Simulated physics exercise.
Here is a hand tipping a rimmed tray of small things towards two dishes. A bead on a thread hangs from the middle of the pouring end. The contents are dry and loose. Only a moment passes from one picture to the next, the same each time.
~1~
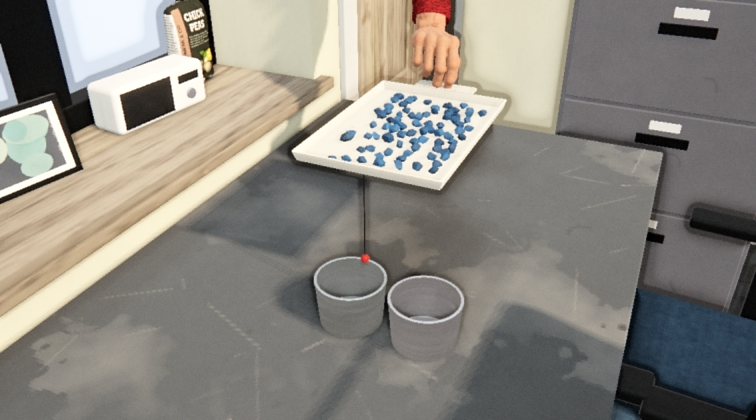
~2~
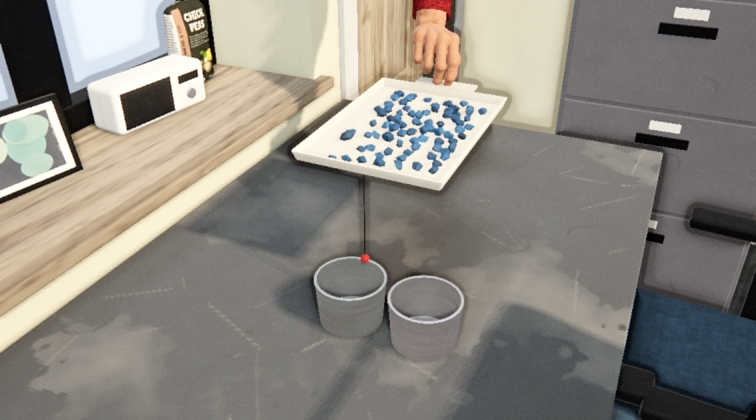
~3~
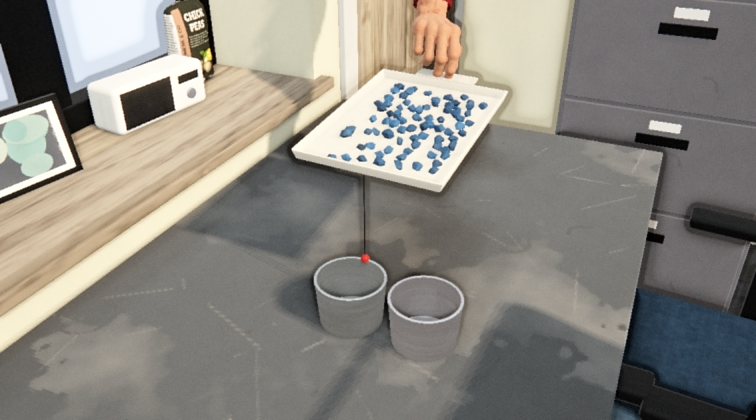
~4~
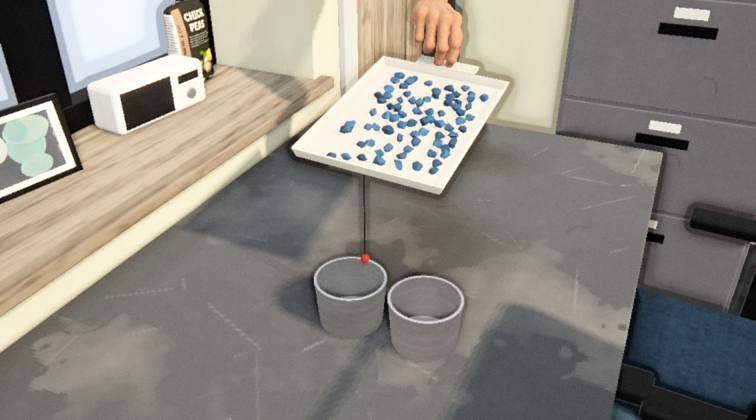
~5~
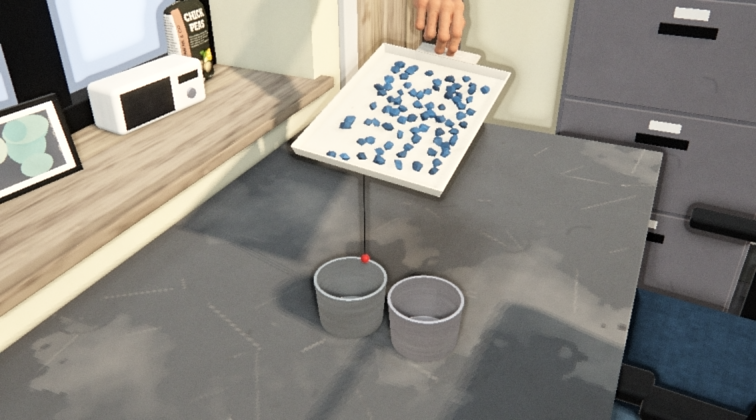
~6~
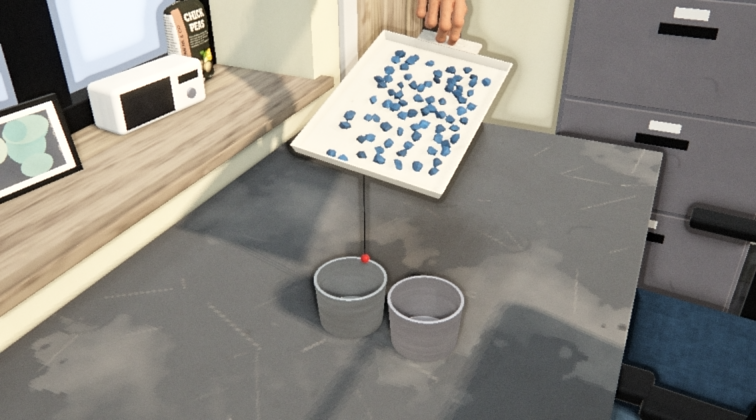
On a grey table, a hand tilts a white tray of blue stones above two dishes.
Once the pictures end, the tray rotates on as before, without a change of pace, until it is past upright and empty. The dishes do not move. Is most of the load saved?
Together they catch more than half.
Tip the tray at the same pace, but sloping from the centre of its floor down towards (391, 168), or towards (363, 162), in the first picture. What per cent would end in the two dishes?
The first gives 70 %, the second 40 %.
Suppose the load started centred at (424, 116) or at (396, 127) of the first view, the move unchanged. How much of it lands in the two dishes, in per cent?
Near 80 % and 70 %.
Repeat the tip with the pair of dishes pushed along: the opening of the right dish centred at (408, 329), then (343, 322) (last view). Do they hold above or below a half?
At the first place below a half, at the second below a half.
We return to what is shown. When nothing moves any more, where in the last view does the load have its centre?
Around (421, 328).
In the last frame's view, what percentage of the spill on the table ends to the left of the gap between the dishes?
It comes to 20 per cent or so.
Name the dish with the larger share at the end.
It is the right one.
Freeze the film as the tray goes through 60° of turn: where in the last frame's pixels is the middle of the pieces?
Around (421, 171).
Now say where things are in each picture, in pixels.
Corners of the pouring end at (296, 150) and (440, 180), level; middle of the load at (411, 133), aquarium stones; left dish at (335, 314); right dish at (412, 337); bead on its thread at (365, 259), in the first frame.
Corners of the pouring end at (296, 150) and (440, 180), level; middle of the load at (411, 132), in the second frame.
Corners of the pouring end at (296, 149) and (440, 182), tipped barely, lowest at the right corner; middle of the load at (411, 128), in the third frame.
Corners of the pouring end at (296, 147) and (440, 185), tipped a little, lowest at the right corner; middle of the load at (411, 123), in the fourth frame.
Corners of the pouring end at (296, 145) and (440, 188), tipped a little, lowest at the right corner; middle of the load at (412, 118), in the fifth frame.
Corners of the pouring end at (295, 143) and (440, 190), tipped clearly, lowest at the right corner; middle of the load at (412, 113), a stray few on the move; left dish at (335, 314); right dish at (412, 337), in the sixth frame.
Soon after the last picture, tray tipped steeply; most on the tray; a stray few in the right dish; a small part in the air.
A little later, tray tipped right over; about a quarter on the tray; about half in the right dish; a stray few in the left dish; a stray few outside both; a small part in the air.
Later still, tray tipped past a quarter turn; most in the right dish; a small part in the left dish; a small part outside both.
At rest, tray tipped past a quarter turn; most in the right dish; a small part in the left dish; a small part outside both.
